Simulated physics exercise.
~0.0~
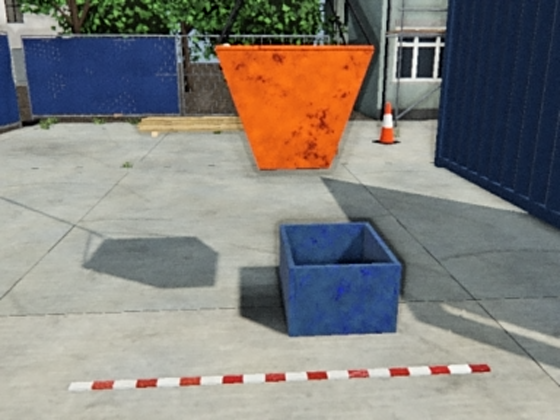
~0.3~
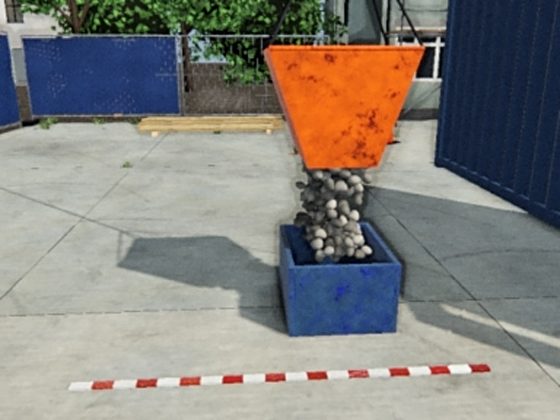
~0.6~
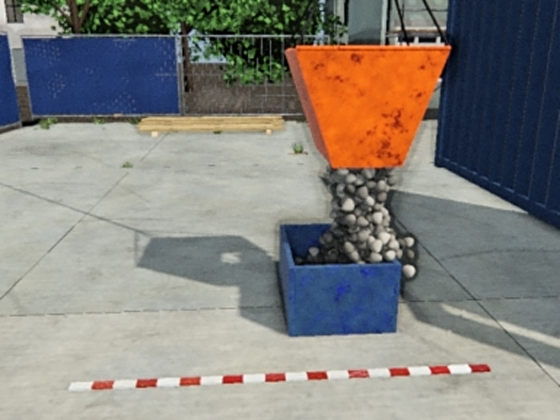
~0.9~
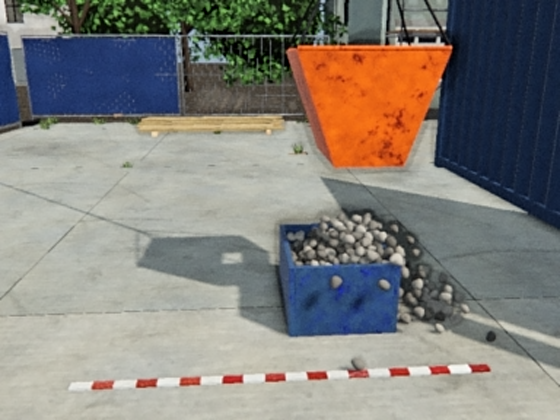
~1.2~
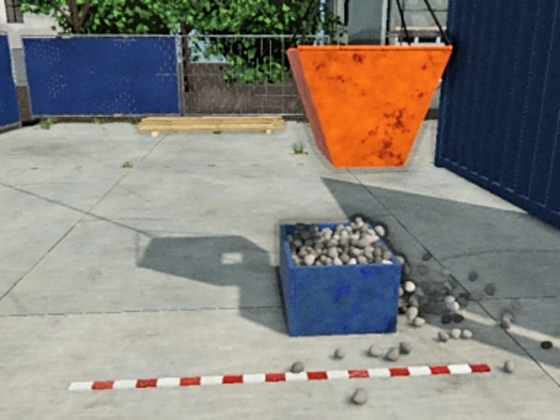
An orange skip moved right above a blue bin on a concrete yard, pouring round grey stones from its bottom. They heaped up in the bin and some spilled over, leaving it nearly full with strays scattered in front and to the right.
